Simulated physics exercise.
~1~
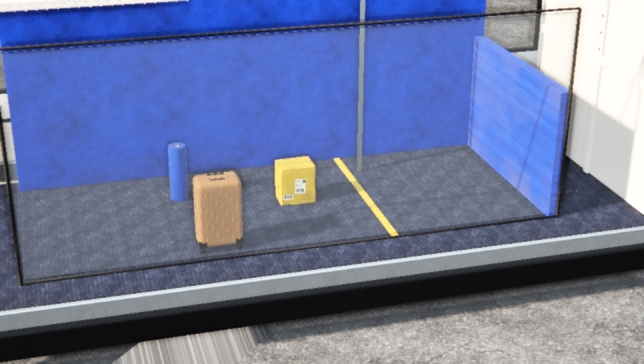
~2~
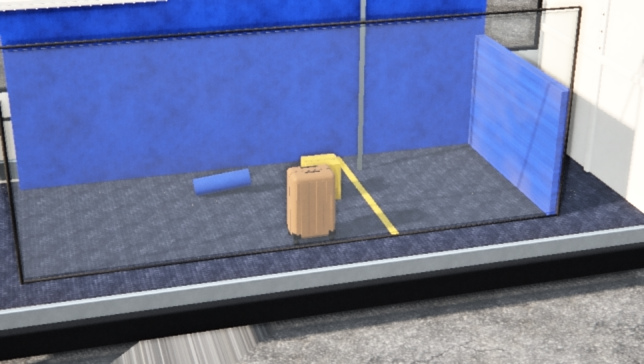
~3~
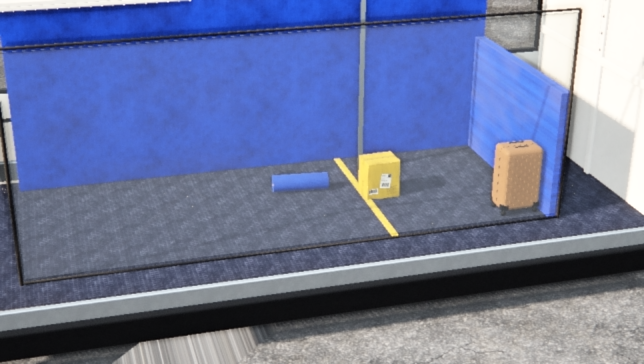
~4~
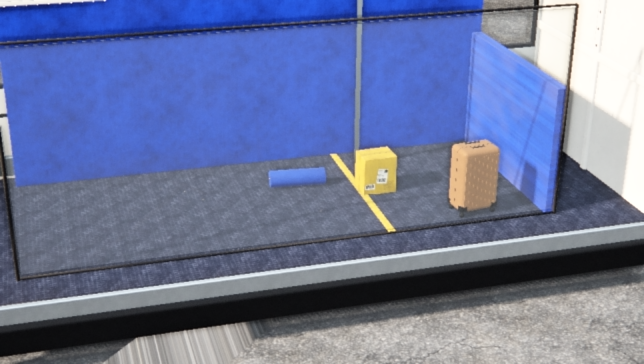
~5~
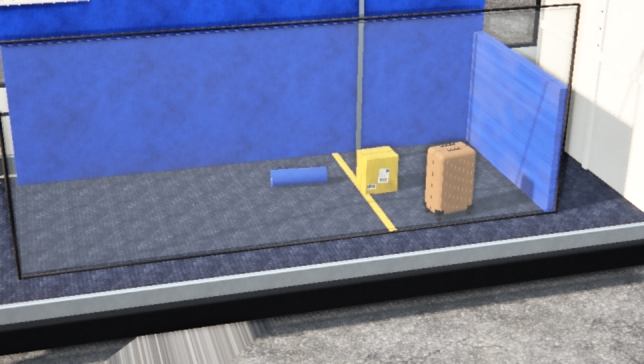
A brown wheeled case, a yellow pack and a blue roll stand upright on the grey floor of a blue-walled bay, all left of a yellow line. The case and the pack move right, while the roll tips onto its side and shifts the same way. The case carries on across the line to the blue panel at the right, and the pack crosses the line too. Still upright, the case then moves back left, part of the way towards the pack. At the end the pack sits just past the line, with the case to its right, and the roll lies short of it.
